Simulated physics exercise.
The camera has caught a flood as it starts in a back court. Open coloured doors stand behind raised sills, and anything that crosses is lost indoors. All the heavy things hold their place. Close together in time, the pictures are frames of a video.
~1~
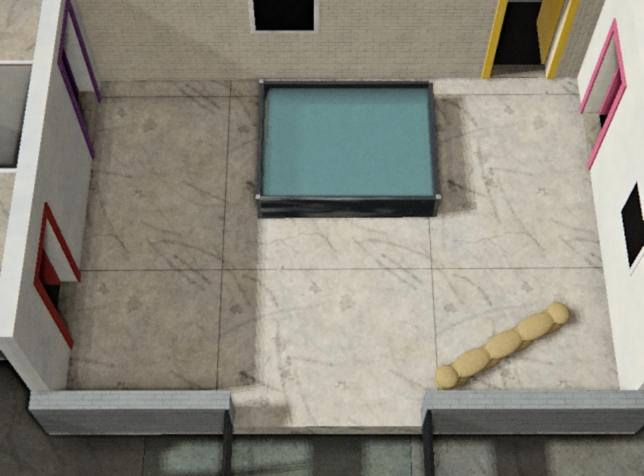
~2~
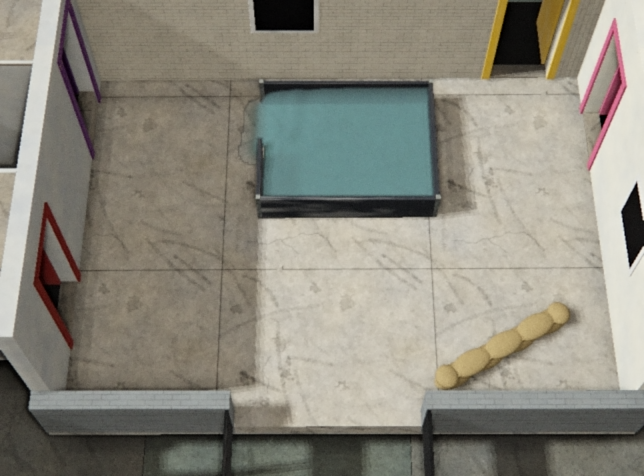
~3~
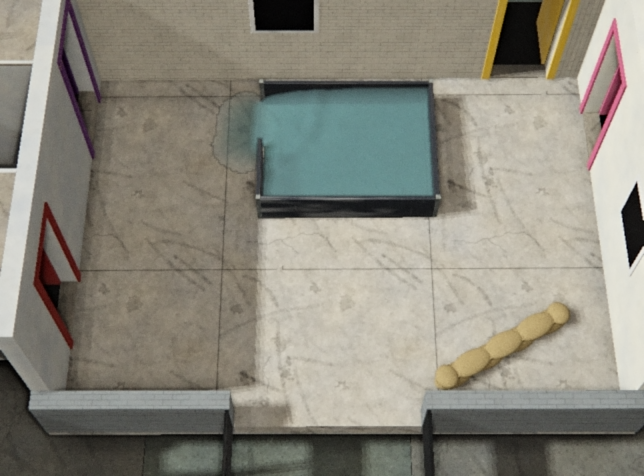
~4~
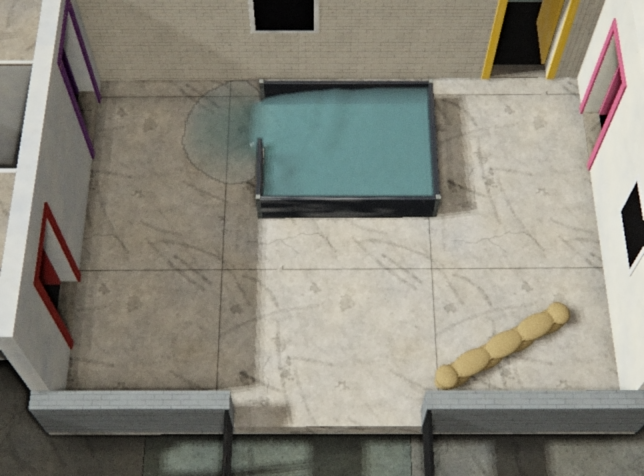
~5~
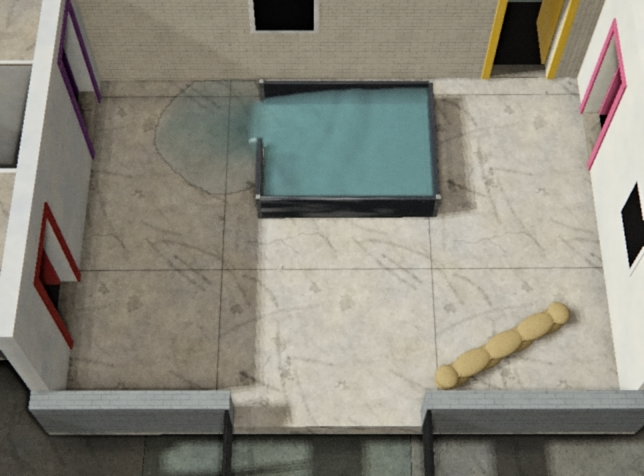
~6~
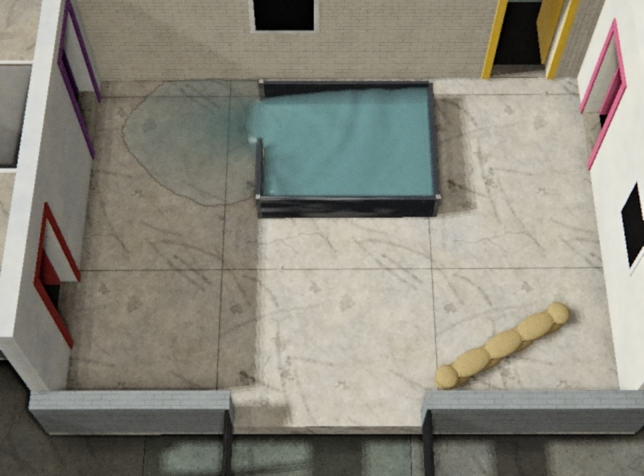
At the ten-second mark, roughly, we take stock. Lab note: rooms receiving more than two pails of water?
Result: Pink door within two pails; yellow door within two pails; red door above two pails; purple door within two pails.
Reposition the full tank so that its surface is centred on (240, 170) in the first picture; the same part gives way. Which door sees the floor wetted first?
Answer: The purple door.
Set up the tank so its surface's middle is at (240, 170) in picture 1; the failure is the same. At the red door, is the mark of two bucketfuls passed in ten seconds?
Result for red: It doesn't reach it.
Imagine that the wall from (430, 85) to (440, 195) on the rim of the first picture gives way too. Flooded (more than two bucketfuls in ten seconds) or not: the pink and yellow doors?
Result - pink: Beyond the limit; yellow: Beyond the limit.
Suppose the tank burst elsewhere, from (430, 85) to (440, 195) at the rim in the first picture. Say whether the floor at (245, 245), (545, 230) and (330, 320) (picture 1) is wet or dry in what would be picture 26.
Unwetted, submerged, unwetted.
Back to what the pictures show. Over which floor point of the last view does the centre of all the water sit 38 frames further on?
My guess is about (236, 210).
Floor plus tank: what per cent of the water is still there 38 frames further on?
Some 98 per cent.
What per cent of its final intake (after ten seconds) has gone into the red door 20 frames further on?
Around 0 in a hundred.
A moment on, water covers 15 % of the floor; the pink door not reached, the yellow door not reached, the red door not reached, the purple door wet at the sill, nothing in.
Next, water covers 15 % of the floor; the pink door not reached, the yellow door not reached, the red door not reached, the purple door wet at the sill, nothing in.
Then, water covers 30 % of the floor; the pink door not reached, the yellow door not reached, the red door wet at the sill, nothing in, the purple door under two buckets in.
Later, water covers 50 % of the floor; the pink door not reached, the yellow door not reached, the red door under two buckets in, the purple door under two buckets in.
In the end, water covers 75 % of the floor; the pink door not reached, the yellow door wet at the sill, nothing in, the red door over two buckets in, the purple door under two buckets in.
